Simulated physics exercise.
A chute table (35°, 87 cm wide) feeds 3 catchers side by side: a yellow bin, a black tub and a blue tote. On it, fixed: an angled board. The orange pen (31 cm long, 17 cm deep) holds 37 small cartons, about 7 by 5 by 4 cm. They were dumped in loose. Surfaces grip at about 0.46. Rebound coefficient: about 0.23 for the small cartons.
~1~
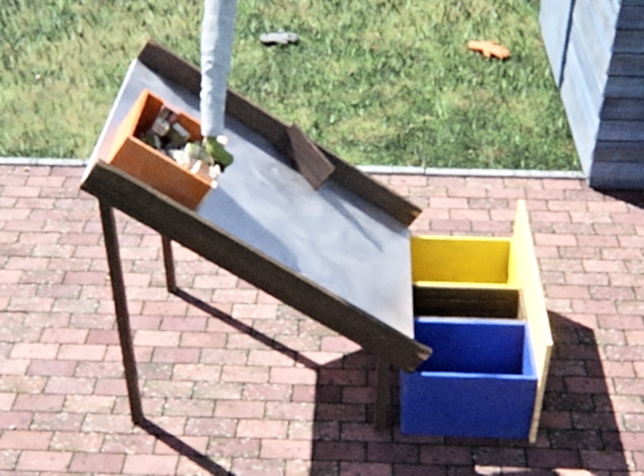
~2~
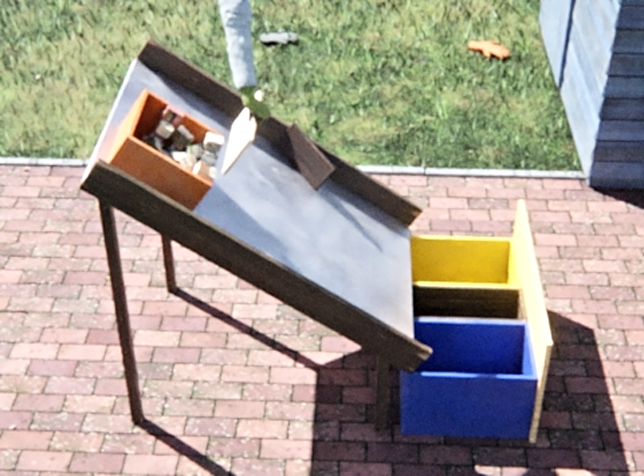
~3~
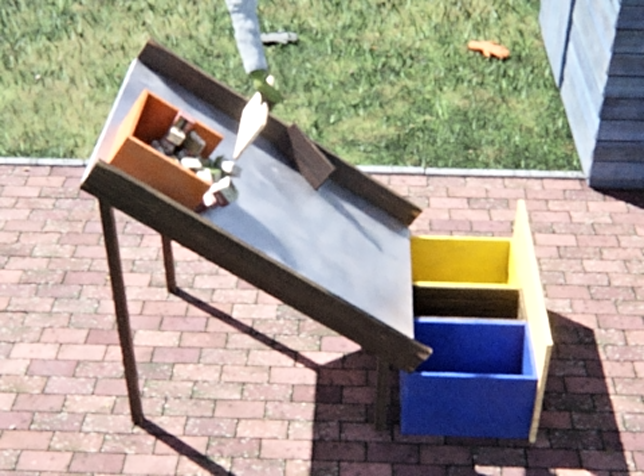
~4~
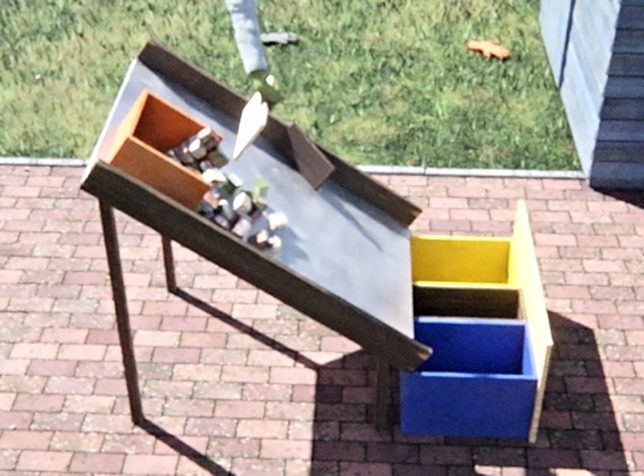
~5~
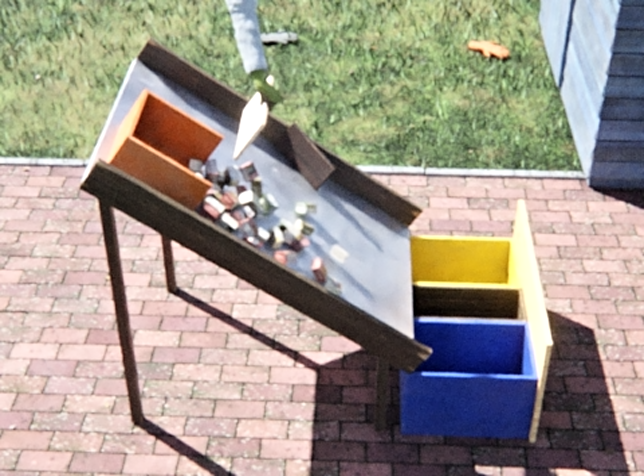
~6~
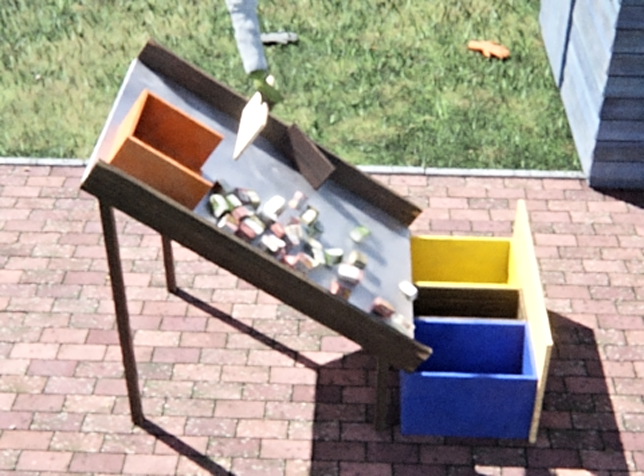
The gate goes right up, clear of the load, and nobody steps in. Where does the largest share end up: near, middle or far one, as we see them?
The largest share ends in the nearest one: The blue tote.
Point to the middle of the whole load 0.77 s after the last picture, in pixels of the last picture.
Around (498, 388).
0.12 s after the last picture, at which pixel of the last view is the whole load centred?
Near (333, 266).
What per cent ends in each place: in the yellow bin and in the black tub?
About 5 and 25 per cent.
Then, 0.12 s after the last picture, 1 in the black tub, 2 in the blue tote and 34 on the slope.
Then, 0.28 s after the last picture, 1 in the yellow bin, 4 in the black tub, 5 in the blue tote, 23 on the slope and 4 in the air.
Then, 0.49 s after the last picture, 2 in the yellow bin, 7 in the black tub, 16 in the blue tote, 6 on the slope and 6 in the air.
When it is over (0.77 s after the last picture), 2 in the yellow bin, 10 in the black tub and 25 in the blue tote.
